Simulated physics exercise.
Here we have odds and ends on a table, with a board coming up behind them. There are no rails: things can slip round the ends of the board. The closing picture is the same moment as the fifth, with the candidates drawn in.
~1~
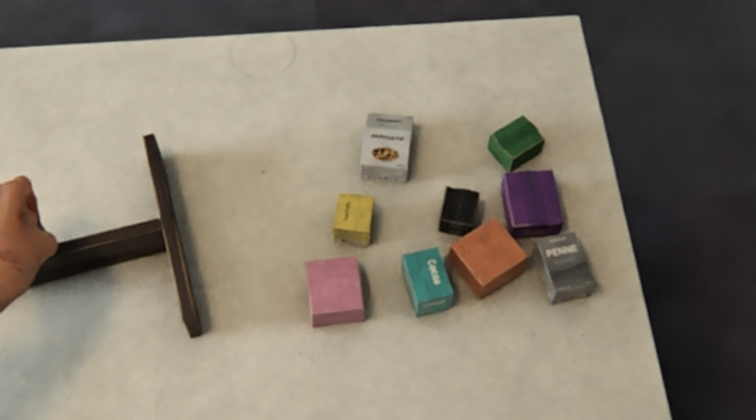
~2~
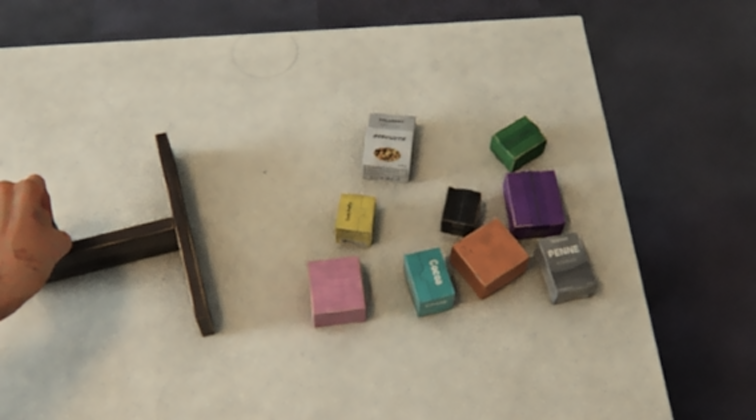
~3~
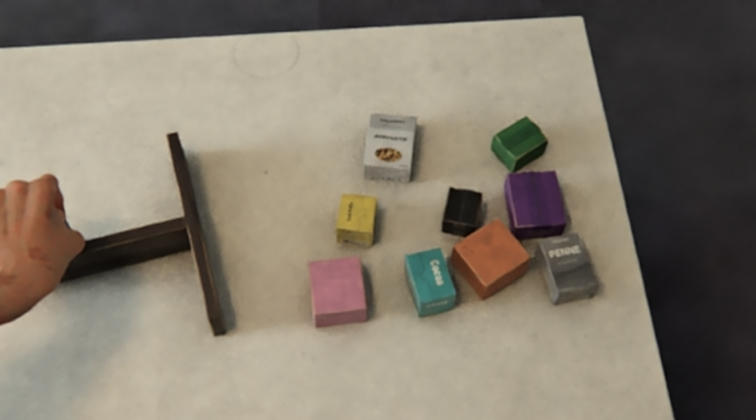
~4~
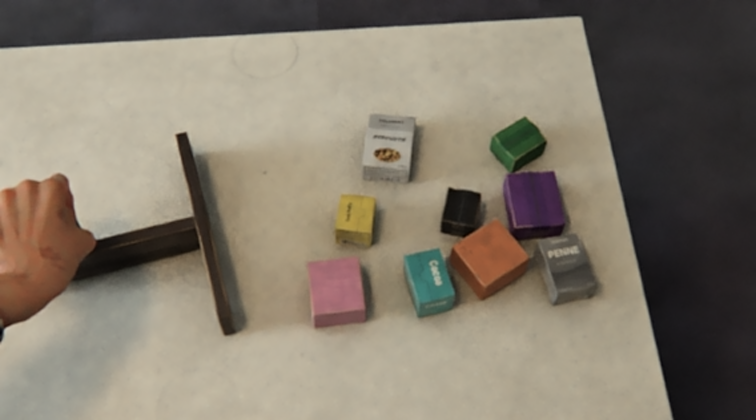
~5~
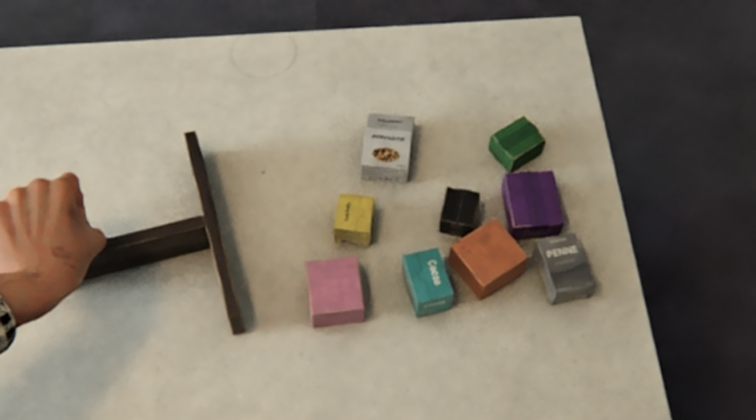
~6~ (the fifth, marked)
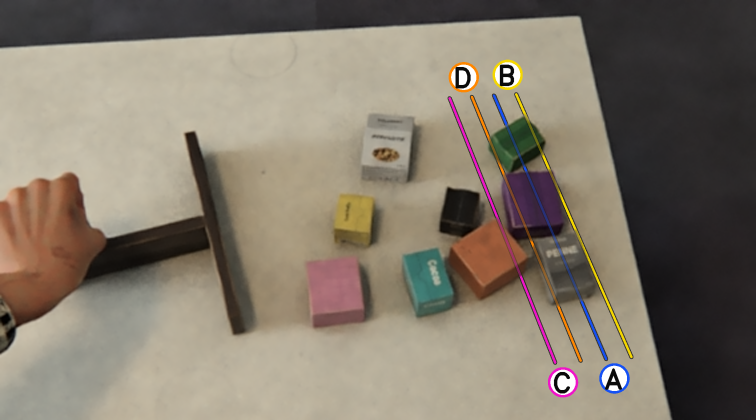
A dark T-shaped board sliding slowly right across a pale table, pushed by a hand, with assorted small boxes sitting still.
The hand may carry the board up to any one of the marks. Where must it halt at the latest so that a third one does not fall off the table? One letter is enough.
Line D.
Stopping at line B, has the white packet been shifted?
By then, yes.
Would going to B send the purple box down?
Yes.
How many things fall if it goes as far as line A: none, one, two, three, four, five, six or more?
In all, four.
On the copy, A at (546, 218); B at (570, 217); C at (499, 221); D at (523, 220).
On D. First, board (325, 211); pink block (379, 287); grey packet (564, 269).
Then, board (438, 204); grey packet (633, 261); orange block (578, 252).
Finally, board (523, 199); orange block over the edge; grey packet over the edge; two fallen.
By contrast, A drops four; B drops five; C is within the limit but short.
